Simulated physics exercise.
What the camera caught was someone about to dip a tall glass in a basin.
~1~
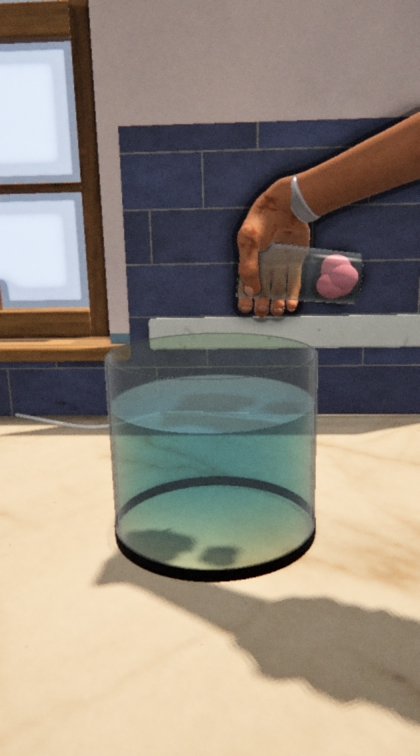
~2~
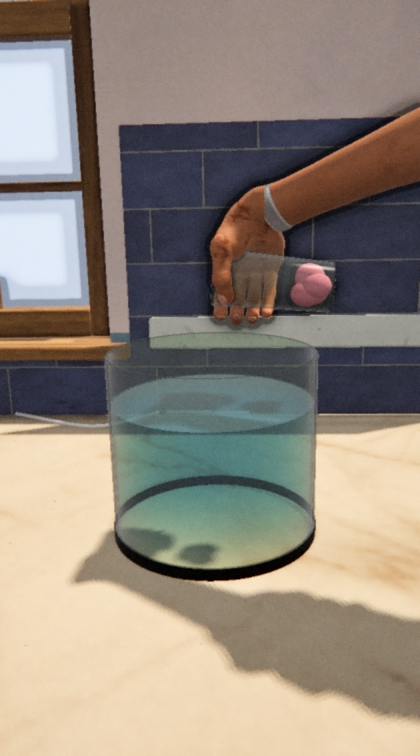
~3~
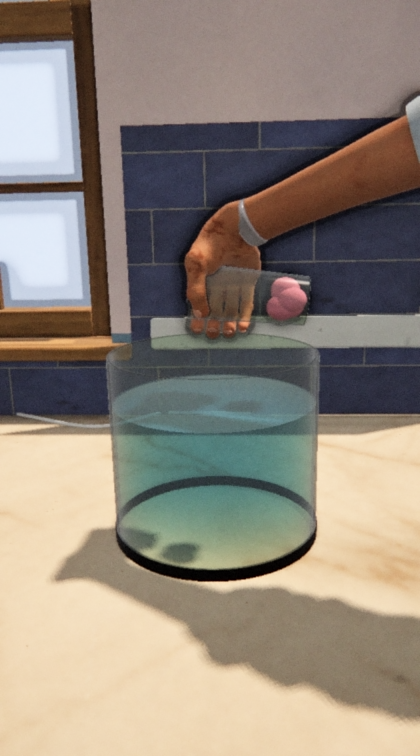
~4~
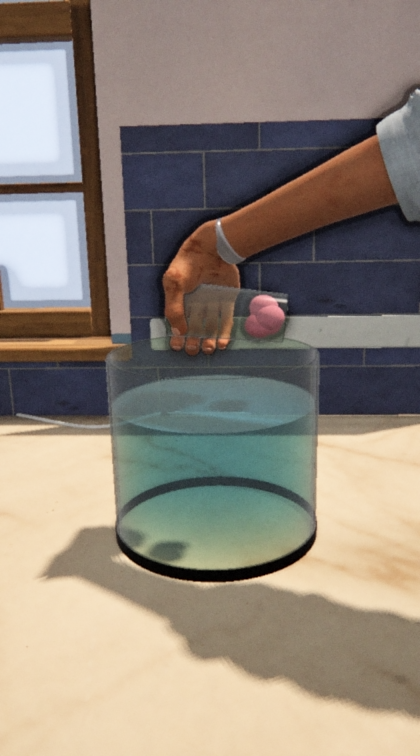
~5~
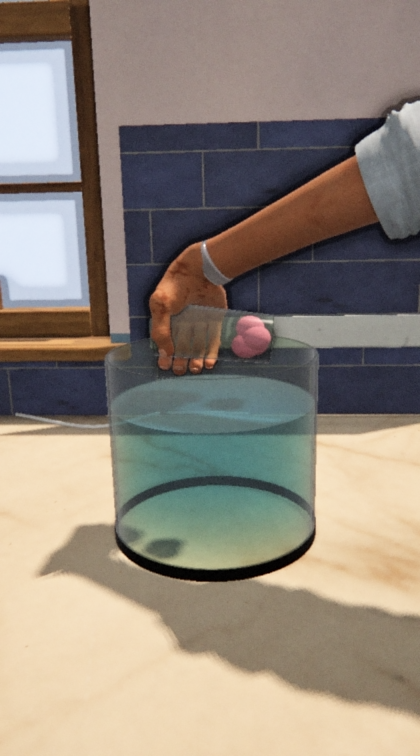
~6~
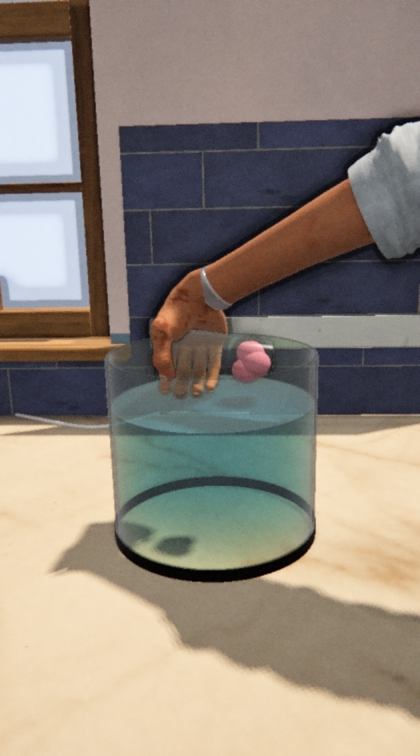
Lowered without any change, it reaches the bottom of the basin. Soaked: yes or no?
Yes, soaked.
Shortly, the tall glass enters the water.
Then, water pours in as the air escapes.
At the finish, the tall glass is under, flooded, and the scrap of cloth is wet.
